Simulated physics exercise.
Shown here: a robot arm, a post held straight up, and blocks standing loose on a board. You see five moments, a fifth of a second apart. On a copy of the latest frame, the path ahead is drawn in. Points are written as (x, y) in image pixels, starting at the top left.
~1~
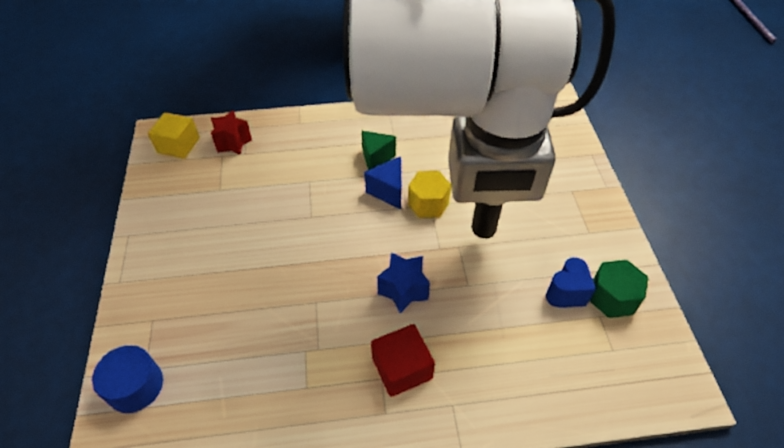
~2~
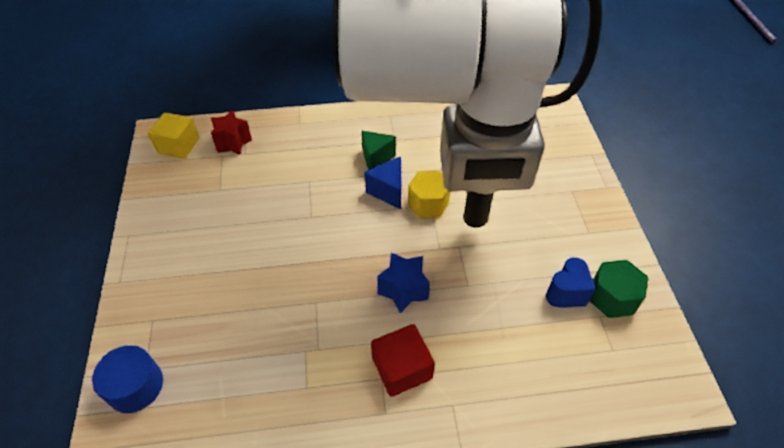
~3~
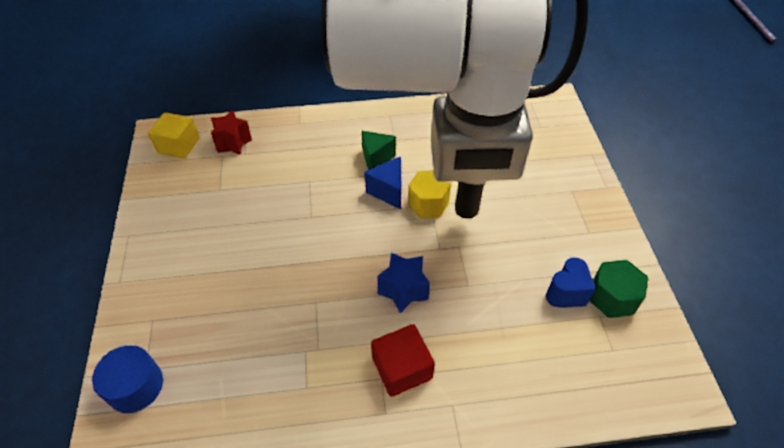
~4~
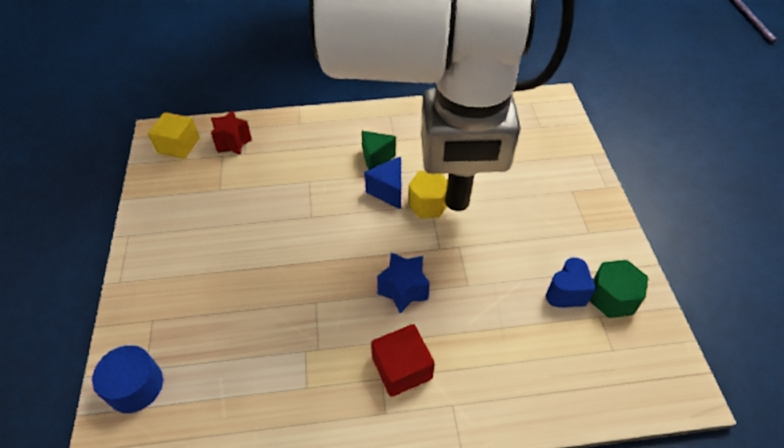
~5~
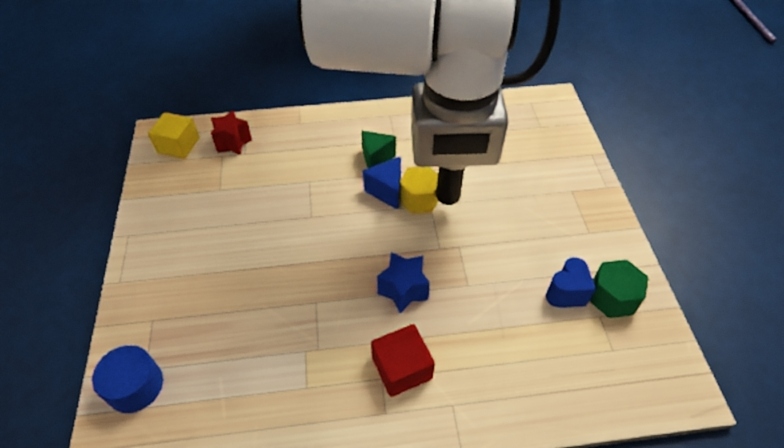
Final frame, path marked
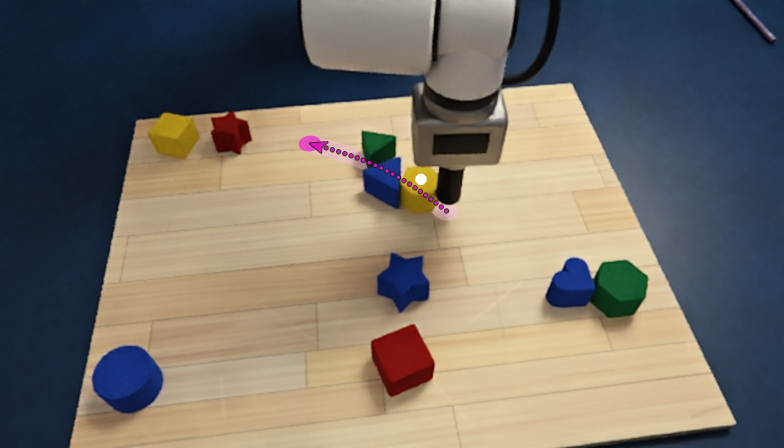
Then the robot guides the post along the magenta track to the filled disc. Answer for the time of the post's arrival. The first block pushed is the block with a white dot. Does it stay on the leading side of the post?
The block gets away.
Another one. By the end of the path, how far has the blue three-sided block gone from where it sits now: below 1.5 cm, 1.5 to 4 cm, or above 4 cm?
The shift is above 4 cm.
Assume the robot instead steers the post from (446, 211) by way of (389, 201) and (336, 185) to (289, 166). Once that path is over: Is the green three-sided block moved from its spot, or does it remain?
That block is shifted.
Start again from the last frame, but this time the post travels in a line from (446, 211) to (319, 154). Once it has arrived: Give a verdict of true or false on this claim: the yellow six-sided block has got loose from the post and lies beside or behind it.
My answer: False.
Drawn move, from (446, 211) by way of (404, 181) and (358, 158) to (310, 143); the dot is on the yellow six-sided block.
The first path, step by step. One third of the way, post at (404, 166); green three-sided block at (367, 136), turned 45° clockwise; blue three-sided block at (342, 162), turned 15° anticlockwise; yellow six-sided block at (373, 159), turned 35° anticlockwise.
Two thirds of the way, post at (357, 144); green three-sided block at (354, 123), turned 45° clockwise; blue three-sided block at (305, 166), turned 55° anticlockwise; yellow six-sided block at (327, 149), turned 75° anticlockwise.
At the end, post at (307, 129); red star still; green three-sided block at (346, 118), turned 75° clockwise; blue three-sided block at (297, 170), turned 85° anticlockwise; yellow six-sided block at (295, 144), turned 140° anticlockwise.
